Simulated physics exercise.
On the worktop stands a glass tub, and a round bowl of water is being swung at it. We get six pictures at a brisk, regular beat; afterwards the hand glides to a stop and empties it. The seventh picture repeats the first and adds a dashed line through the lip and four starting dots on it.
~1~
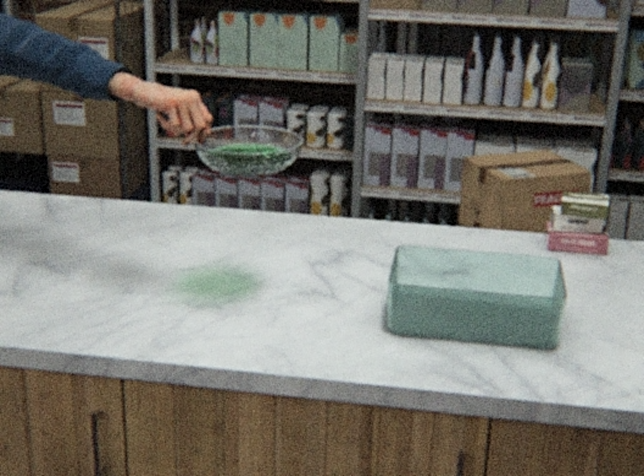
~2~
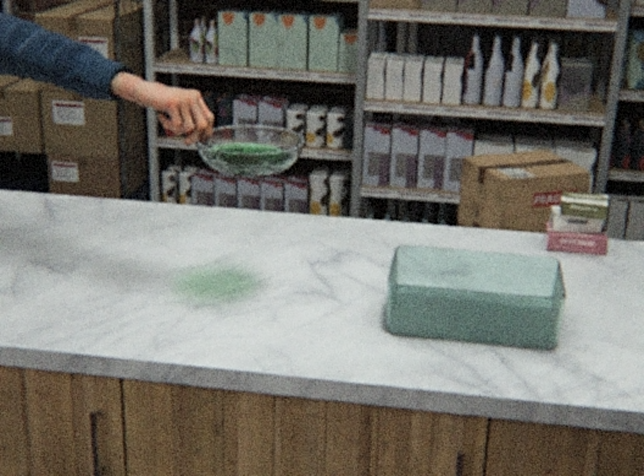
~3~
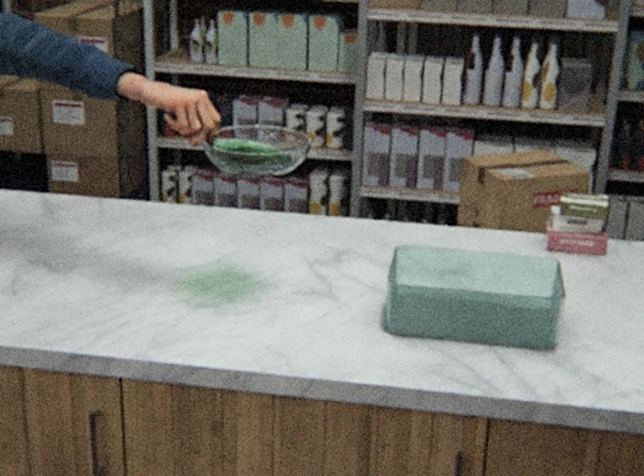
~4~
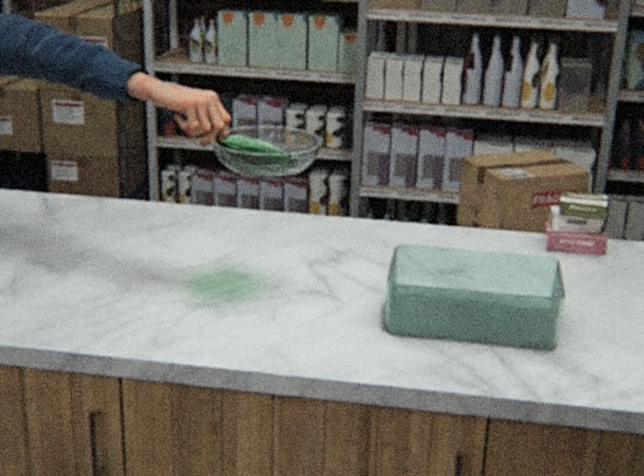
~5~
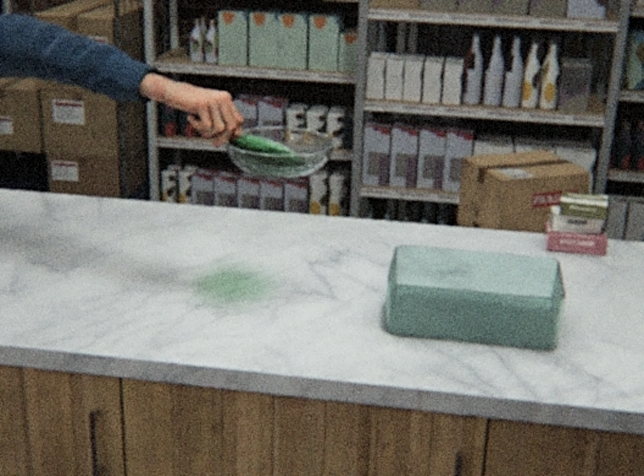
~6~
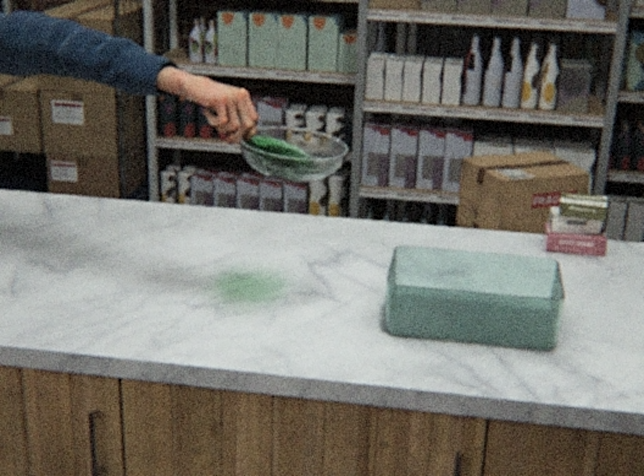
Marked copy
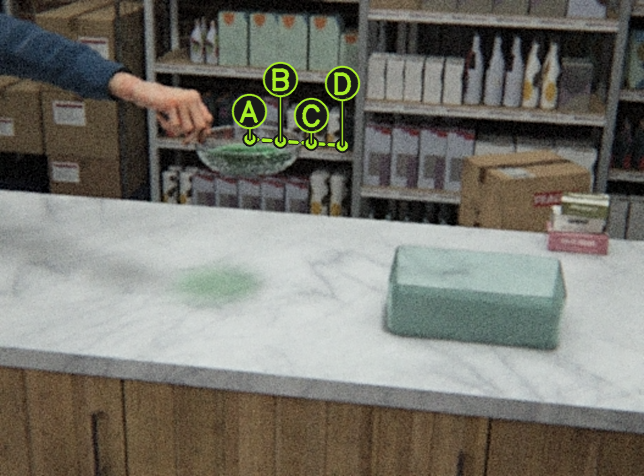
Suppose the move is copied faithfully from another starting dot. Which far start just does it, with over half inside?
Take B.
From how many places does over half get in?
Three of them.
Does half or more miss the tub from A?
Yes, it does.
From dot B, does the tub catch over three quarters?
No, it does not.
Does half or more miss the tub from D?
No.
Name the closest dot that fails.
The answer is A.
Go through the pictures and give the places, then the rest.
Upright, lip at (300, 142); tub from (387, 331) to (558, 347); nothing has left yet, in the first picture.
Upright, lip at (302, 142); nothing has left yet, in the second picture.
Upright, lip at (308, 143); nothing has left yet, in the third picture.
Upright, lip at (319, 143); nothing has left yet, in the fourth picture.
Upright, lip at (332, 144); nothing has left yet, in the fifth picture.
Tipped about 5°, lip at (346, 150); nothing has left yet, in the sixth picture.
On the marked copy, A at (249, 139); B at (280, 141); C at (311, 143); D at (342, 145).
If A is chosen, about 32 % lands in the tub, 64 % falls short and 3 % goes beside or beyond.
If B is chosen, about 63 % lands in the tub, 27 % falls short and 10 % goes beside or beyond.
If C is chosen, about 84 % lands in the tub, 7 % falls short and 9 % goes beside or beyond.
If D is chosen, about 86 % lands in the tub, 5 % falls short and 10 % goes beside or beyond.
